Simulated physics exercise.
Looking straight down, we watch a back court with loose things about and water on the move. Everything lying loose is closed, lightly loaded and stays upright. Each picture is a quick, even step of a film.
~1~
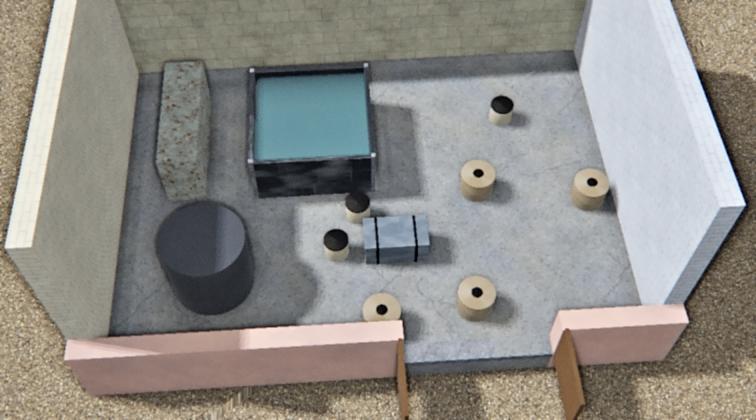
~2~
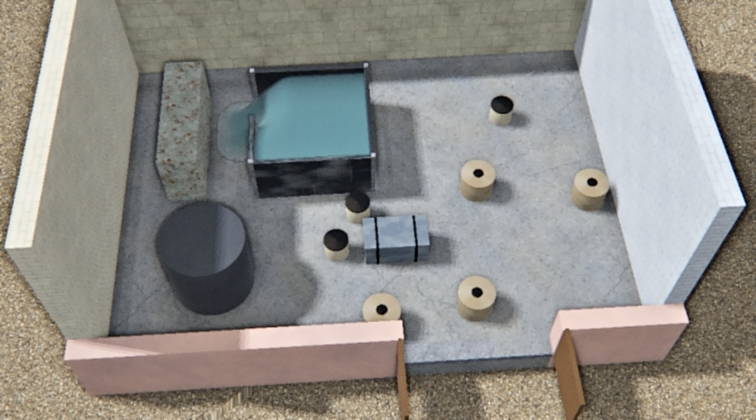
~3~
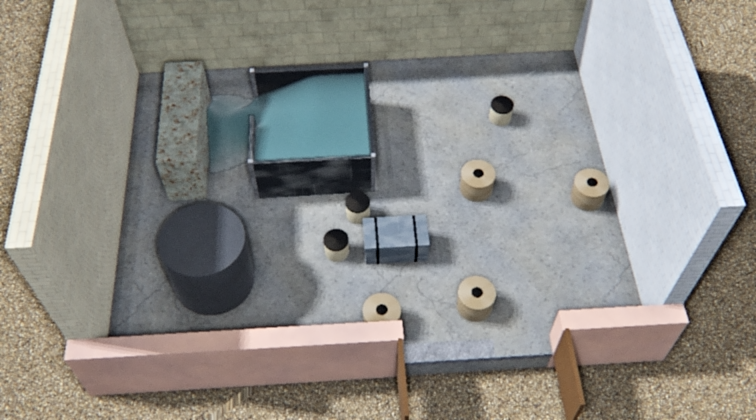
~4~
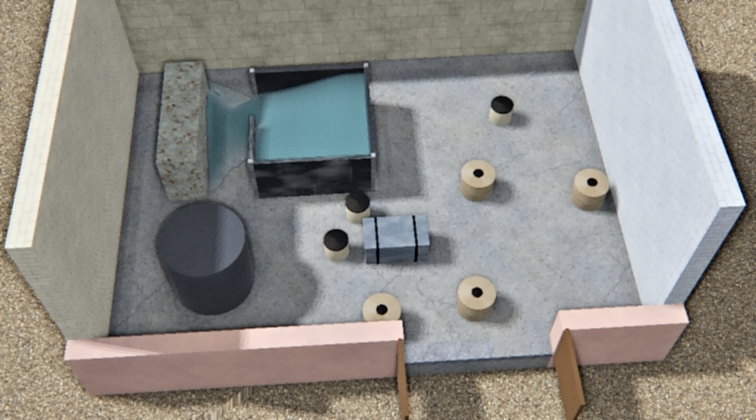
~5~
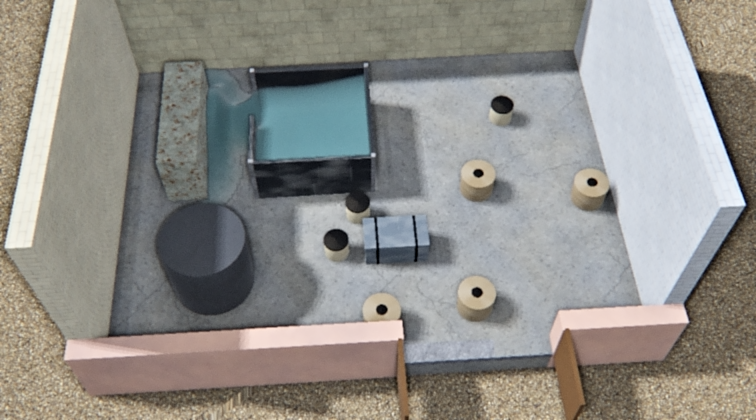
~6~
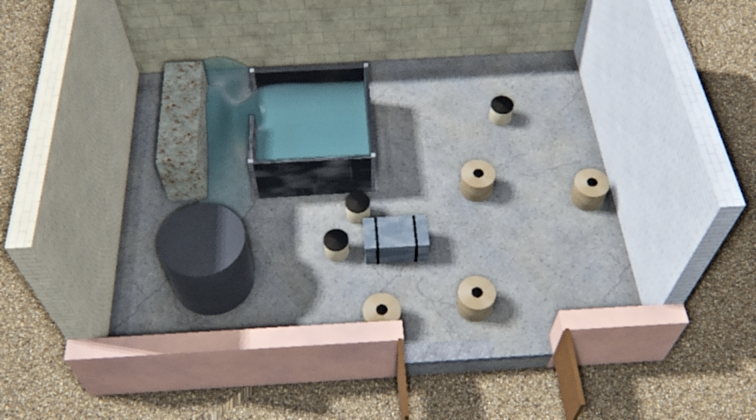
A walled court with a grey stone floor and pale pink front walls is seen from high above, the view staying still. A large dark-framed tank of teal water stands at the upper left, beside a speckled stone block and a dark grey cylinder, with a strapped blue-grey box near the centre and small tan and black-topped containers around it. Water surges over the tank's left side, reaches the block and spreads along the floor between them, while the loose things stay put.
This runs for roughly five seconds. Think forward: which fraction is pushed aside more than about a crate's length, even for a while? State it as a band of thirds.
Smaller than a third.
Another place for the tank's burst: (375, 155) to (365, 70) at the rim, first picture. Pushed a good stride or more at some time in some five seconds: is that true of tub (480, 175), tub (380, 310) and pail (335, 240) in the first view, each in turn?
Order as asked: Sent that far; sent that far; not sent that far.
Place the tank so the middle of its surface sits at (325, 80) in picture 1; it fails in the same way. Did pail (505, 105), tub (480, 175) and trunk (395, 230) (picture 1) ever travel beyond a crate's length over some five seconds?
In order: Remained close by, remained close by, remained close by.
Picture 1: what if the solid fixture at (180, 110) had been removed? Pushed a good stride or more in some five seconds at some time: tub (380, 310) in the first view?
Short answer: It goes a long way.
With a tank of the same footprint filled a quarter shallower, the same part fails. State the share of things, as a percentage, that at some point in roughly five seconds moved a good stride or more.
Roughly 10 in a hundred.
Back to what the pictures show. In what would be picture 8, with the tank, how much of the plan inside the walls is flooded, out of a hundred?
Roughly 20 in a hundred.
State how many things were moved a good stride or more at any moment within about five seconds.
It comes out at 2.
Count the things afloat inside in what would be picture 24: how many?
The answer would be 0.
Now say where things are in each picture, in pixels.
In the first frame, a tub at (382, 310), on the bottom; a pail at (503, 104) rests on the ground; 0 of 8 have shifted.
In the second frame, a tub at (382, 310) rests on the ground; a pail at (503, 104), on the bottom; 0 of 8 have shifted.
In the third frame, a tub at (382, 310), on the bottom; a pail at (503, 104), on the bottom; 0 of 8 have shifted.
In the fourth frame, a tub at (382, 310), on the bottom; a pail at (503, 104), on the bottom; 0 of 8 have shifted.
In the fifth frame, a tub at (382, 310), on the bottom; a pail at (503, 104), on the bottom; 0 of 8 have shifted.
In the sixth frame, a tub at (382, 310), on the bottom; a pail at (503, 104), on the bottom; 0 of 8 have shifted.
A moment on, 0 of 8 are well off their spots; 0 afloat.
Next, 0 of 8 are well off their spots; 0 afloat.
Later, 1 of 8 are well off their spots; 0 afloat.
In the end, 2 of 8 are well off their spots, and 2 have been at some point; 1 afloat.
